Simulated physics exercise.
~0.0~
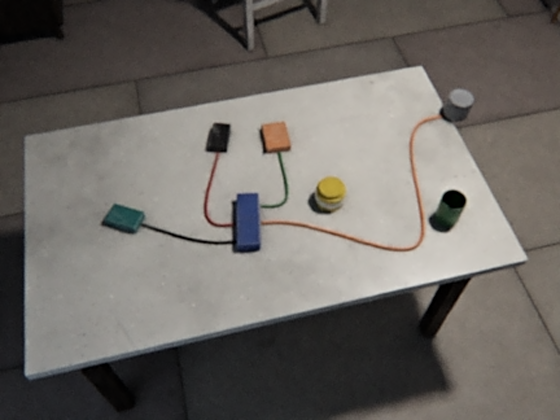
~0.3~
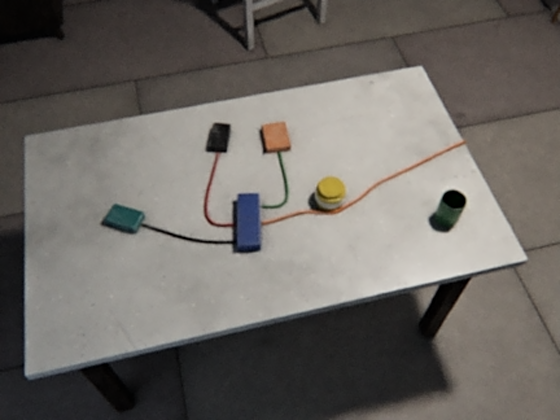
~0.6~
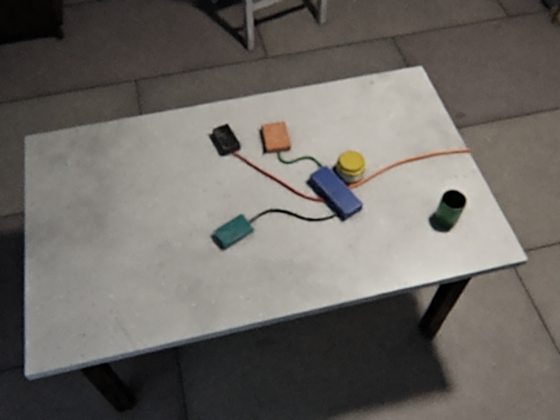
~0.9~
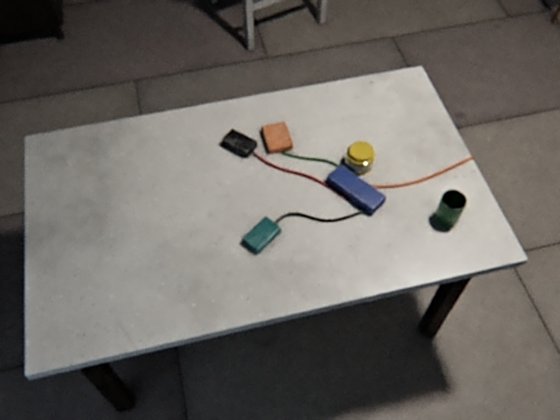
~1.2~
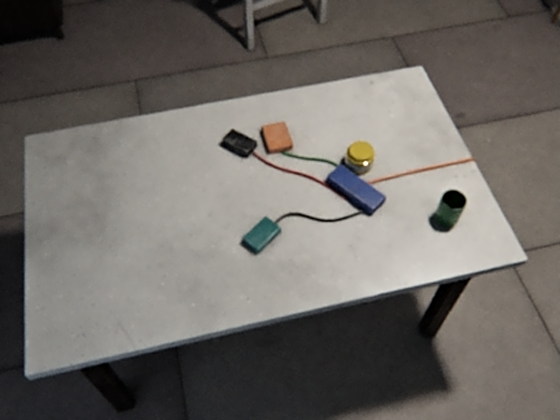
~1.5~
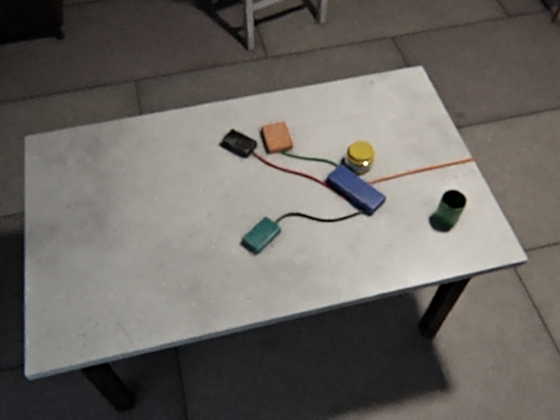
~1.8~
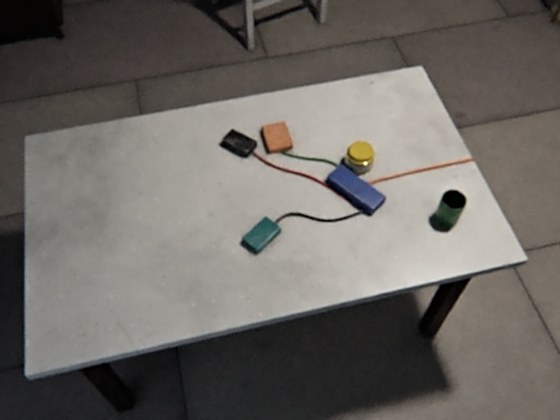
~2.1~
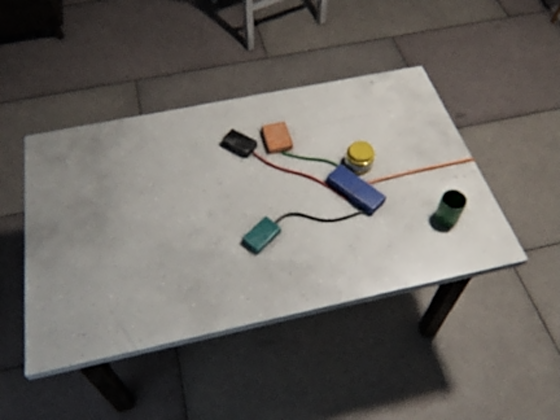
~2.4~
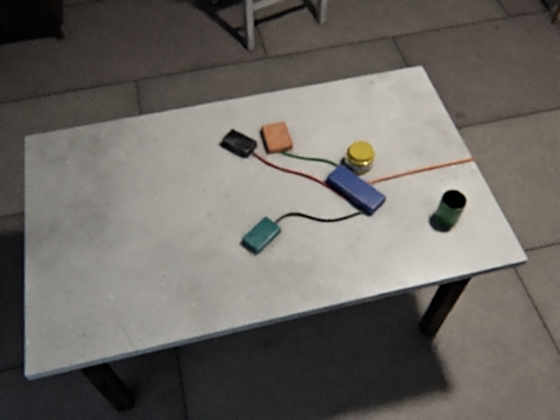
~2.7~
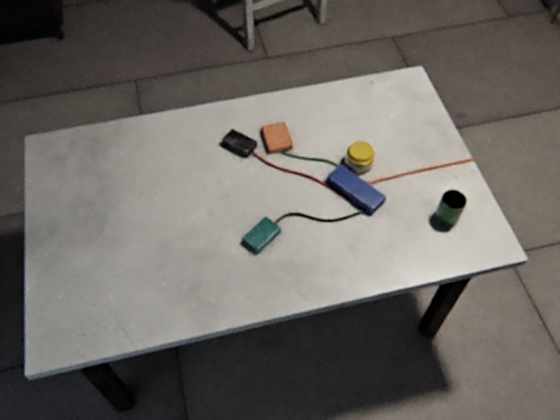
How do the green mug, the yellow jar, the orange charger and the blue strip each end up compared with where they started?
The blue strip and the yellow jar both end up away from their starting places, farther to the right. The green mug and the orange charger stay put.
